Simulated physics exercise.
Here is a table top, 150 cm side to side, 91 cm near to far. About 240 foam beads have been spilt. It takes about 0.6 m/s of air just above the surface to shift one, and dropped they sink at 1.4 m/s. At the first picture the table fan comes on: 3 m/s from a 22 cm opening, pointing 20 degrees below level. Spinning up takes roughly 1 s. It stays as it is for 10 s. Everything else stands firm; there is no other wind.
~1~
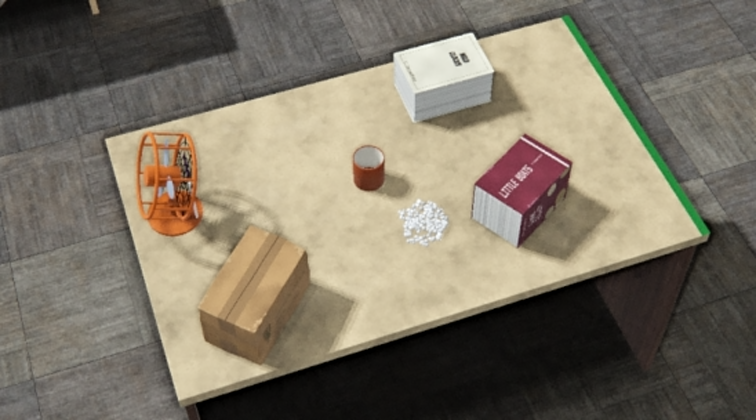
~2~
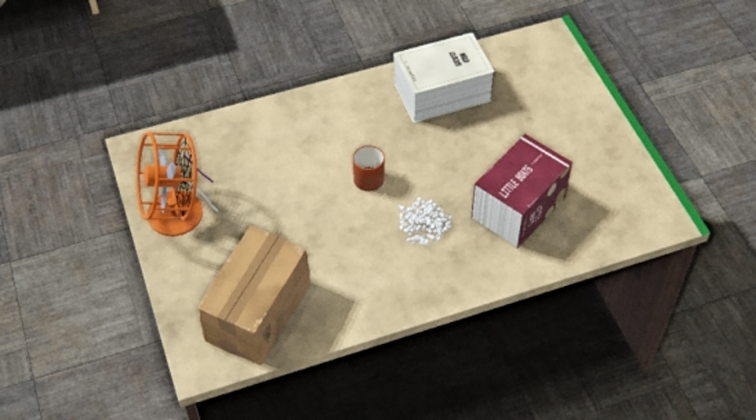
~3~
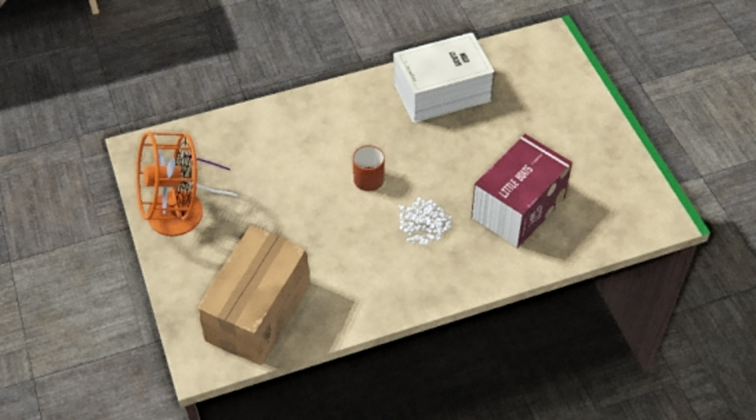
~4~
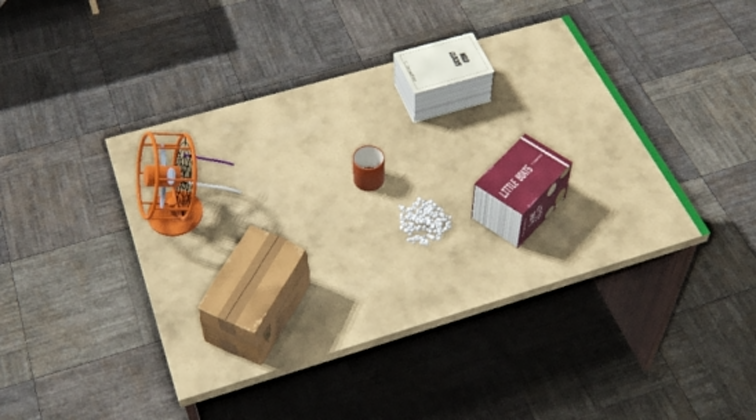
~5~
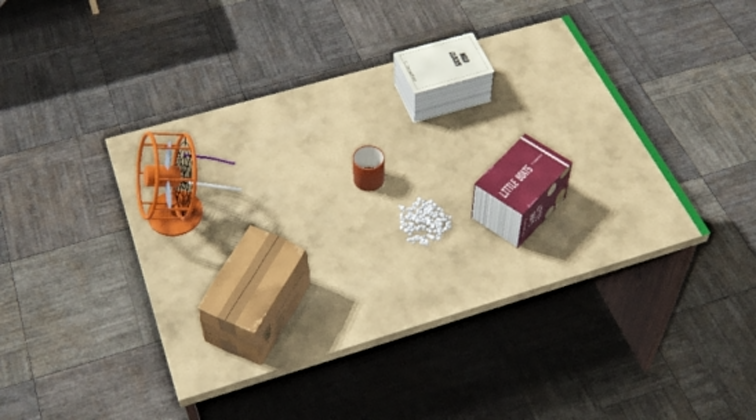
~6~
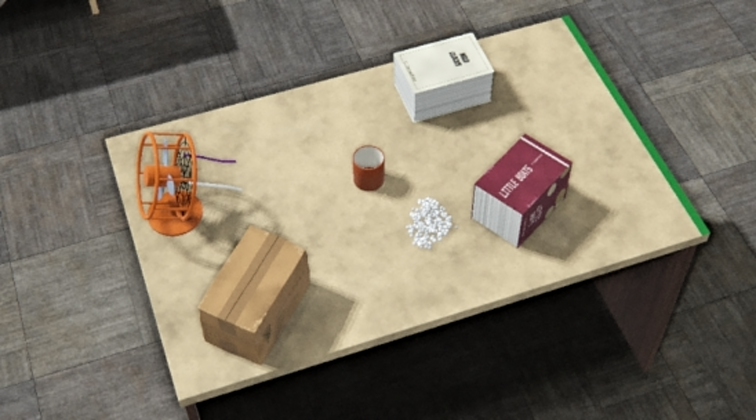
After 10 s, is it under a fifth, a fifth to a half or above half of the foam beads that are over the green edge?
Of the foam beads, from a fifth to a half end over the green edge.
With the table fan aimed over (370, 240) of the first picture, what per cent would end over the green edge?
In that case some 40 per cent.
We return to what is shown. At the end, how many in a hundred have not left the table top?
Some 0 per cent.
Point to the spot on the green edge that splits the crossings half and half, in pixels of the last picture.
Near (600, 65).
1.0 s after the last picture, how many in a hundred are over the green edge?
About 25 %.
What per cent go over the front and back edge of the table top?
About 70 % front, 0 % back.
Then, 1.0 s after the last picture the count stands so, 25 % are over the green edge.
Then, 2.2 s after the last picture the count stands so, 30 % are over the green edge.
Then, 4.6 s after the last picture the count stands so, 30 % are over the green edge.
Then, 9.1 s after the last picture, at the end, 31 % are over the green edge.
